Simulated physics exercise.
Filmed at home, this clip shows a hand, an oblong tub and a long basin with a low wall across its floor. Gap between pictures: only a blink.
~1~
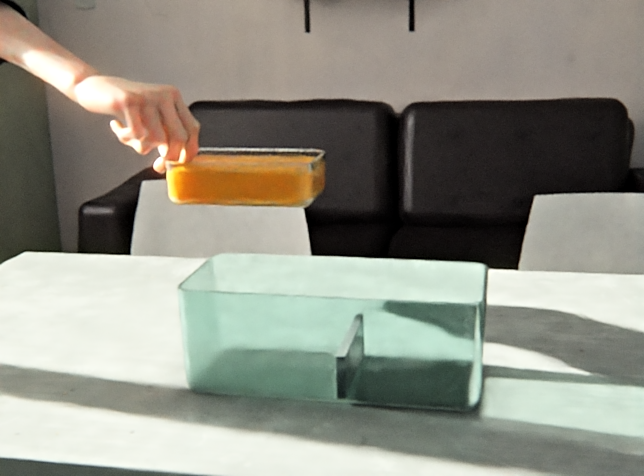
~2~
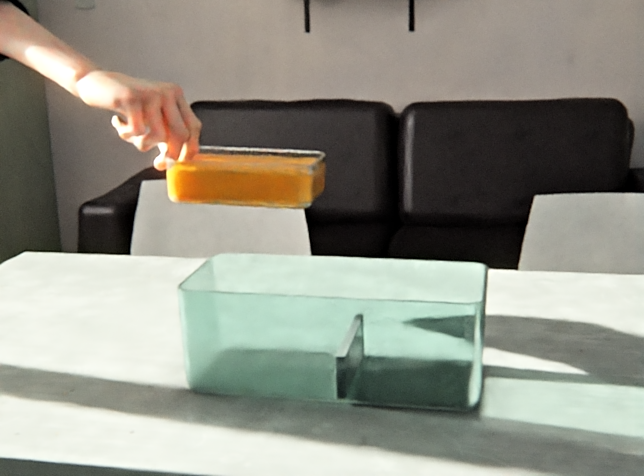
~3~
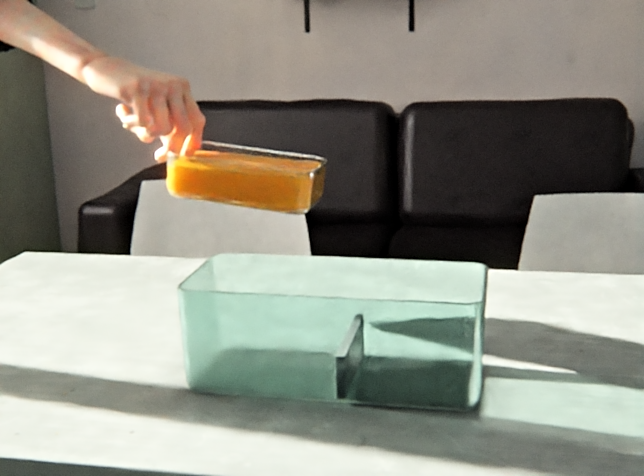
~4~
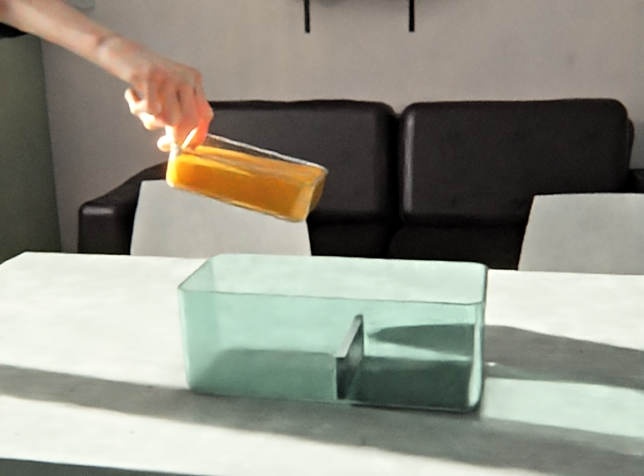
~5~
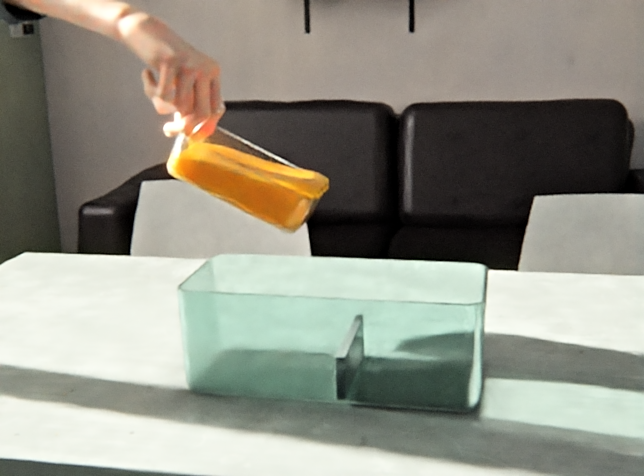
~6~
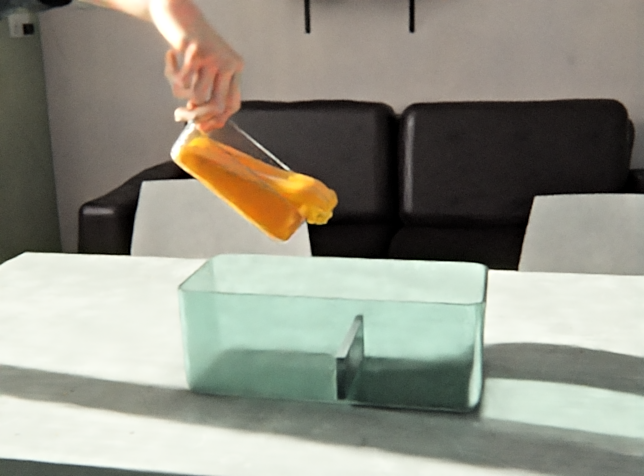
At a table by a dark sofa, a hand tilting an oblong tub of orange liquid rightward above a long pale-green basin.
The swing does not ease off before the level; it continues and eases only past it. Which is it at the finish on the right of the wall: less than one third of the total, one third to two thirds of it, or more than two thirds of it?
At the finish the right of the wall has one third to two thirds of the total.
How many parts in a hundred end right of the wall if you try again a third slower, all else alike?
Near 75 %.
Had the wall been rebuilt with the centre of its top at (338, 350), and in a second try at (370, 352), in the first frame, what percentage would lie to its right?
I'd expect near 65 percent the first time and near 30 percent the next.
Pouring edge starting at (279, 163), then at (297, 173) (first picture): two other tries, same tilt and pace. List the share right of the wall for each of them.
10 % and 10 %.
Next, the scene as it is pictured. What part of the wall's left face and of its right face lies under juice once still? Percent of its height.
The left reads 20 in a hundred and the right 30 in a hundred.
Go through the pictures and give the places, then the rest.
In the first picture, tilt 0°; pouring edge (318, 159); surface from (183, 162) to (317, 164); the long basin's rim runs from (196, 272) to (486, 284); the wall's top is at (351, 335).
In the second picture, tilt 2°; pouring edge (318, 161); surface from (183, 160) to (317, 165).
In the third picture, tilt 7°; pouring edge (319, 168); surface from (184, 157) to (318, 168).
In the fourth picture, tilt 15°; pouring edge (320, 179); surface from (184, 153) to (320, 174).
In the fifth picture, tilt 26°; pouring edge (319, 193); surface from (185, 149) to (303, 177); 5 per cent is over the edge.
In the sixth picture, tilt 39°; pouring edge (314, 208); surface from (189, 142) to (289, 179); 14 per cent is over the edge.
A moment on, the oblong tub is tipped right over and 7 per cent is still to pour, 33 is left of the wall and 57 right of it.
Next, the oblong tub is tipped right over and 0 per cent is still to pour, 35 is left of the wall and 55 right of it.
Then the oblong tub is tipped right over and 0 per cent is still to pour, 39 is left of the wall and 58 right of it.
Later the oblong tub is tipped right over and 0 per cent is still to pour, 40 is left of the wall and 58 right of it.
In the end 40 per cent lies left of the wall, 58 right of it and 3 outside.
